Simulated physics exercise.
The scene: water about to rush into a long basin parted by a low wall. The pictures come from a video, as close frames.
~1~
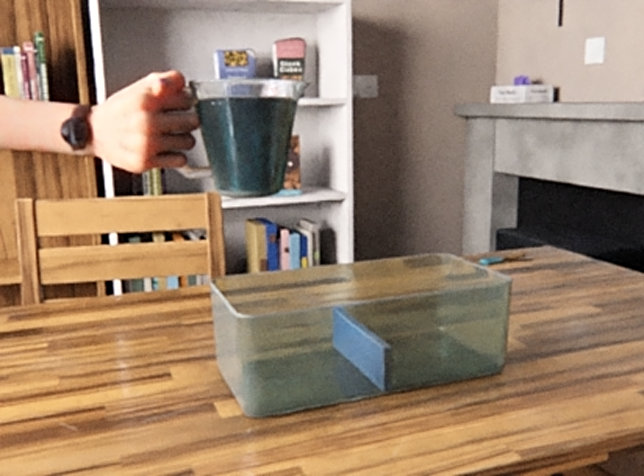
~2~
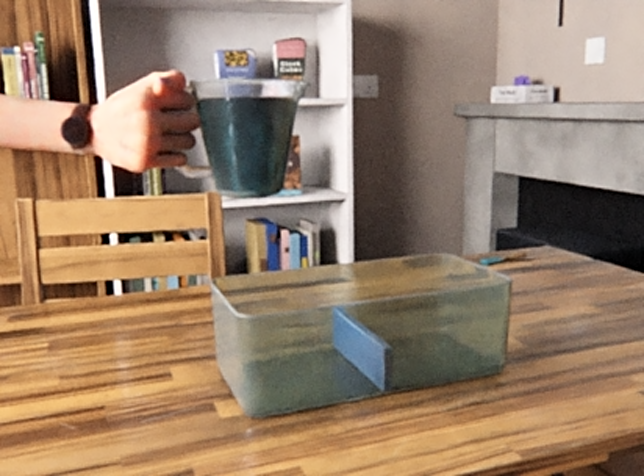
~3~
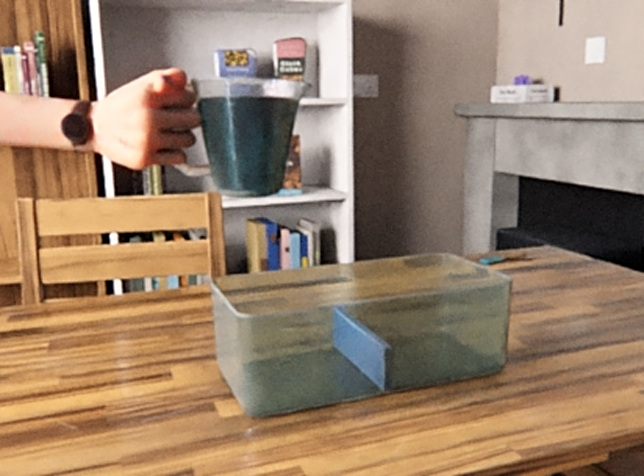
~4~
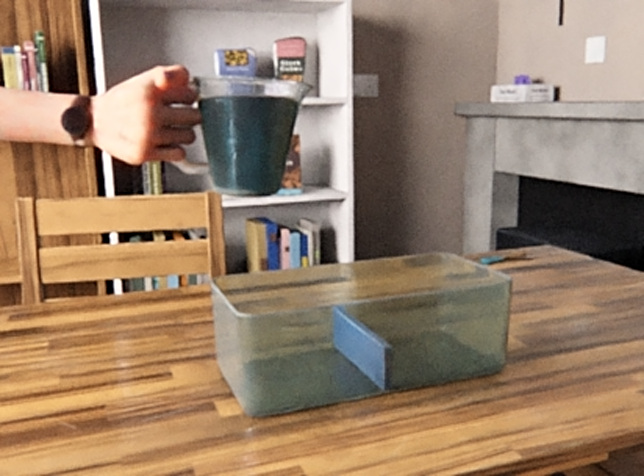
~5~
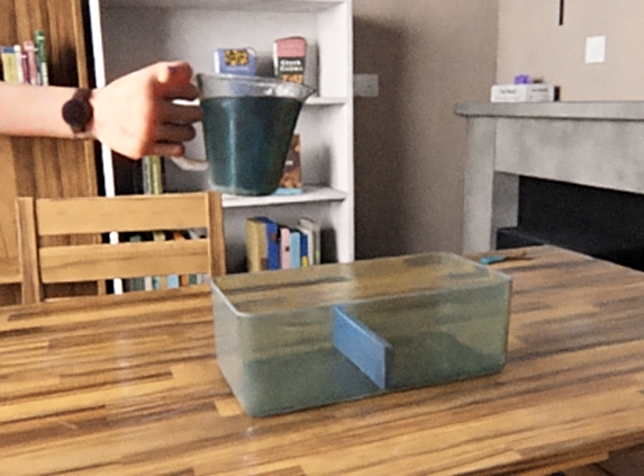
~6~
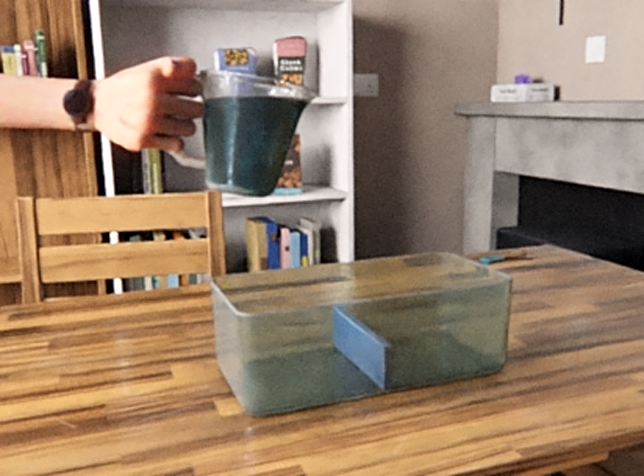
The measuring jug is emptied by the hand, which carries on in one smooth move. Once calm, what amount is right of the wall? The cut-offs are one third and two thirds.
Outstrips two thirds.
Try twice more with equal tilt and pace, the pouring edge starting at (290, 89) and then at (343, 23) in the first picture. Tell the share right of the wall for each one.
Start one gives close to 45 percent, start two close to 95 percent.
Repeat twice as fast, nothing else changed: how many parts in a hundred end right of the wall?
Around 65 percent.
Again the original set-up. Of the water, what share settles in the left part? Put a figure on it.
I'd put it near 20 per cent.
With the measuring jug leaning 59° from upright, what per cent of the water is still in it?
Around 75 in a hundred has not poured out yet.
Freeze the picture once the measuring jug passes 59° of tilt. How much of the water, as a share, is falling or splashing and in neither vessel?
Airborne fraction: Approx. 20 %.
A moment on, the tilt is 59° and 76 per cent is still to pour, 0 is left of the wall and 6 right of it.
Next, the tilt is 93° and 22 per cent is still to pour, 2 is left of the wall and 56 right of it.
Then the tilt is 102° and 0 per cent is still to pour, 19 is left of the wall and 79 right of it.
Later the tilt is 102° and 0 per cent is still to pour, 20 is left of the wall and 79 right of it.
In the end 20 per cent lies left of the wall, 79 right of it and 1 outside.
